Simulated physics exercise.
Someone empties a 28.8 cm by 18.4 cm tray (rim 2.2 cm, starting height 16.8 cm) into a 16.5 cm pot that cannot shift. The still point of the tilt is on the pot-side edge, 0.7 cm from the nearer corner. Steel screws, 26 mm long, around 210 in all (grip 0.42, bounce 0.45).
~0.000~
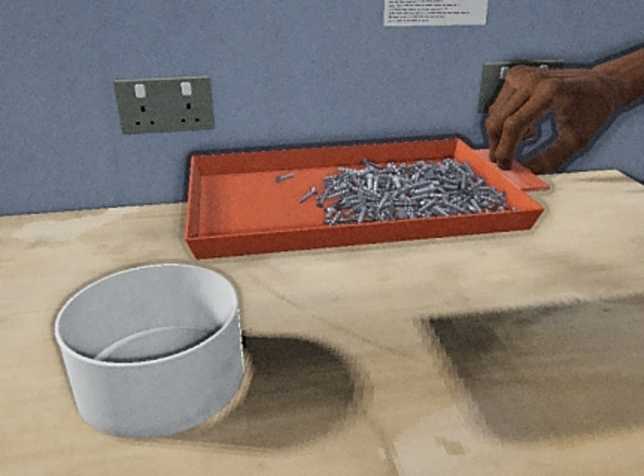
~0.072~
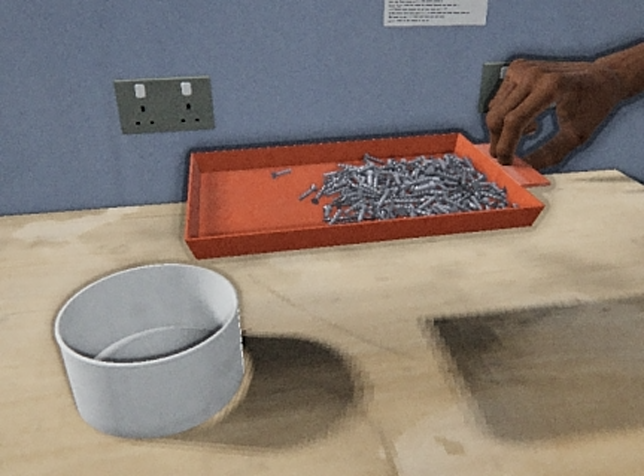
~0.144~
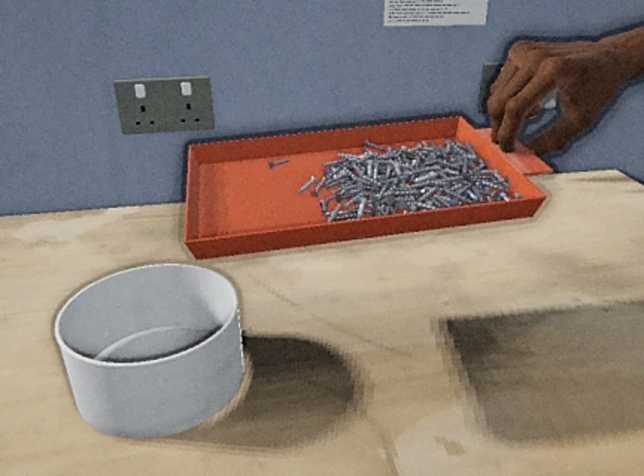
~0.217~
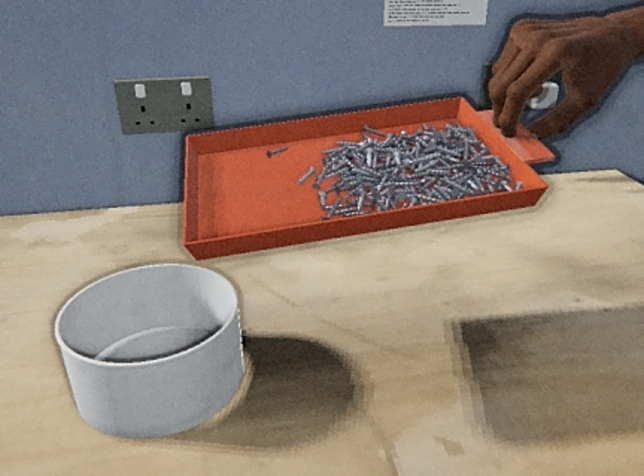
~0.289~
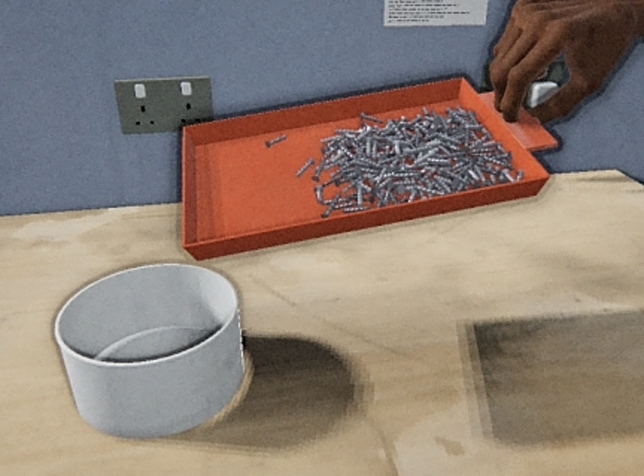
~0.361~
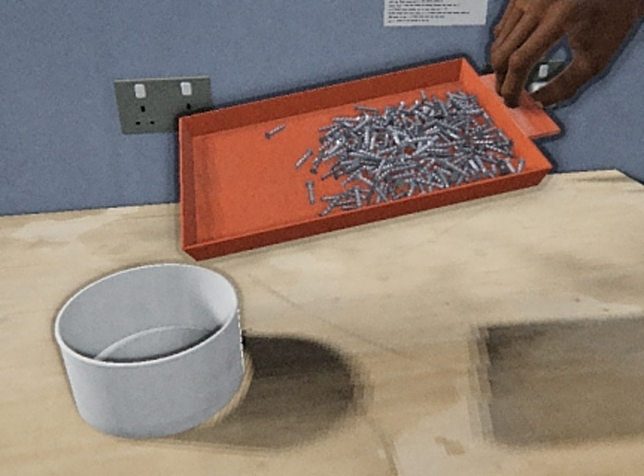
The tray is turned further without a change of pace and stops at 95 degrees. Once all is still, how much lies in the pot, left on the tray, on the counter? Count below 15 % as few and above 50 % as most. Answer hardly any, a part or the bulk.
Pot hardly any, tray hardly any, counter the bulk.
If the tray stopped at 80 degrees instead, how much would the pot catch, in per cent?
In that case some 0 per cent.
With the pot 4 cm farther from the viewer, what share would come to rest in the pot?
It would be near 0 per cent.
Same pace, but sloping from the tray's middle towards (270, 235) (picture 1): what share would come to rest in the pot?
Some 30 per cent.
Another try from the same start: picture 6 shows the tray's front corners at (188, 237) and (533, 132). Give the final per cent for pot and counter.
Pot 90, counter 10.
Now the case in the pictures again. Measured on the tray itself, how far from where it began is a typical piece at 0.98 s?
Roughly 10 cm.
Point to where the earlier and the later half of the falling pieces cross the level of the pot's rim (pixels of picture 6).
First near (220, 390), later near (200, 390).
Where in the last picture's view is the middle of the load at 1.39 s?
Near (226, 297).
After 0.98 s, tilt 54 degrees; the tray holds 95 %, the pot 0 %.
After 1.39 s, tilt 78 degrees; the tray holds 45 %, the pot 0 %.
After 1.88 s, tilt 95 degrees; the tray holds 0 %, the pot 0 %.
In the end, at 2.6 s, pot 0 %, tray 0 %, counter 100 %.
